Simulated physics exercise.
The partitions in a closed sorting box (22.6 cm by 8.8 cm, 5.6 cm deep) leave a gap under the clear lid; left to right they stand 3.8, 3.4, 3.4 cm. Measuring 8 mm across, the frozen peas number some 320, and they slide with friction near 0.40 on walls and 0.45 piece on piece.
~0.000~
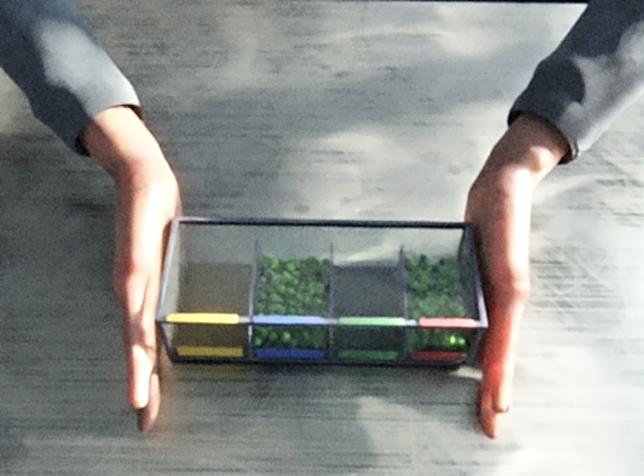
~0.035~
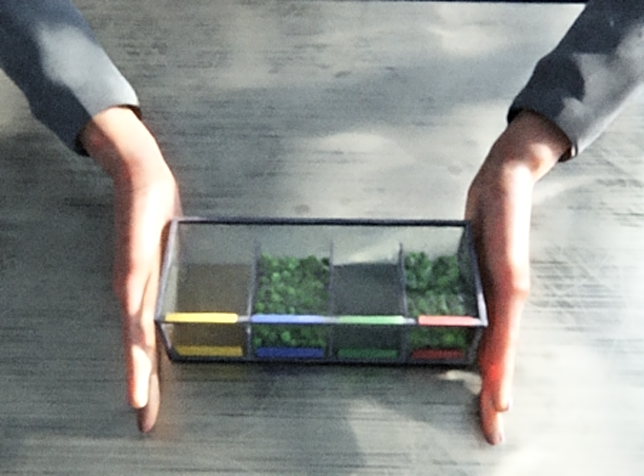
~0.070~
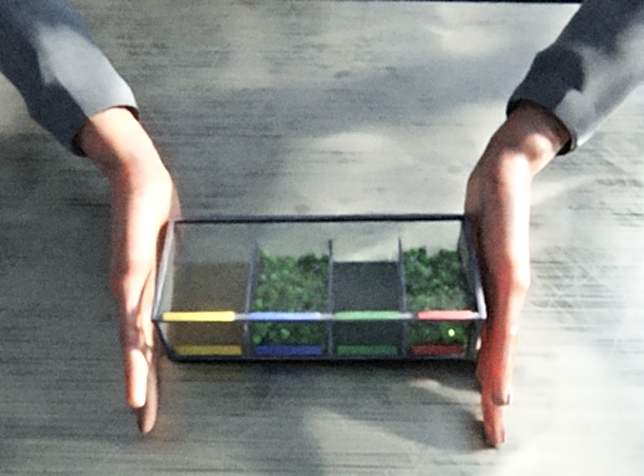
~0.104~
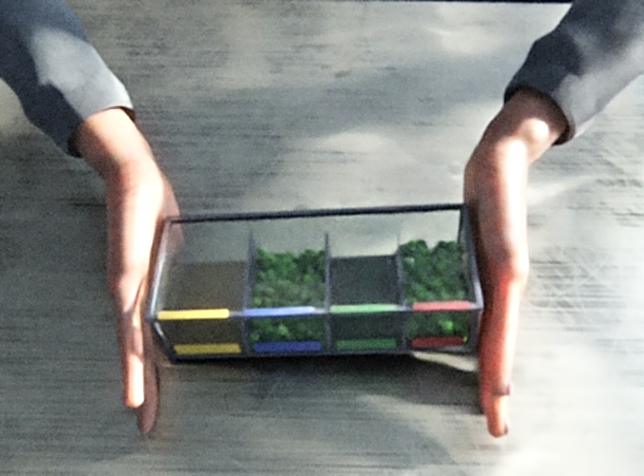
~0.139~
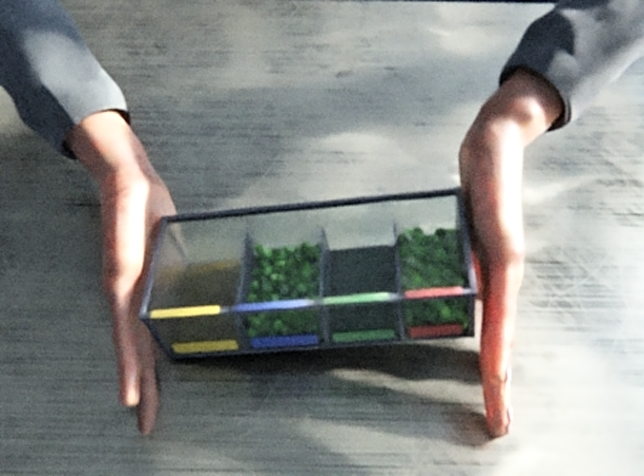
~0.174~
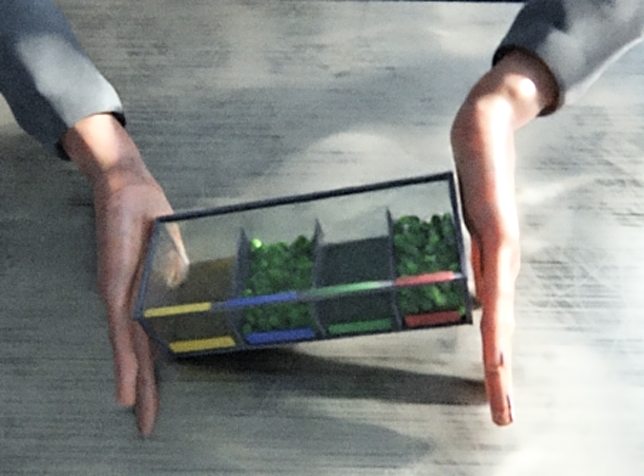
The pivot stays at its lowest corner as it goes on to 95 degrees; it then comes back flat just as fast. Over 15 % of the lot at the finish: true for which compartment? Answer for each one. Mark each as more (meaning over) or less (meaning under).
Red - less; blue - more; green - less; yellow - more.
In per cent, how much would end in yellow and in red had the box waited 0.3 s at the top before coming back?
You'd end up with yellow at 70 per cent and red at 5 per cent.
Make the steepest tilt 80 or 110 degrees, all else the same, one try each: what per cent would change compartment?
About 45 and 85 per cent.
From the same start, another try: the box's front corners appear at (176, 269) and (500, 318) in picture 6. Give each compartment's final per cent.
Red 75 %; blue 15 %; green 10 %; yellow 0 %.
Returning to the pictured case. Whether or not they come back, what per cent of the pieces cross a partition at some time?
About 70 %.
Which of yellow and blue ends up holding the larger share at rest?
I'd say the yellow side has more in it.
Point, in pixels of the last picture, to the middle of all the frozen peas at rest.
About (236, 298).
After 0.89 s, tilt 95 degrees; red 35 %, blue 40 %, green 10 %, yellow 10 %.
After 1.37 s, tilt 42 degrees; red 10 %, blue 30 %, green 5 %, yellow 55 %.
After 1.92 s, tilt 0 degrees; red 10 %, blue 30 %, green 5 %, yellow 55 %.
At rest (2.5 s), red 10 %, blue 30 %, green 5 %, yellow 55 %.
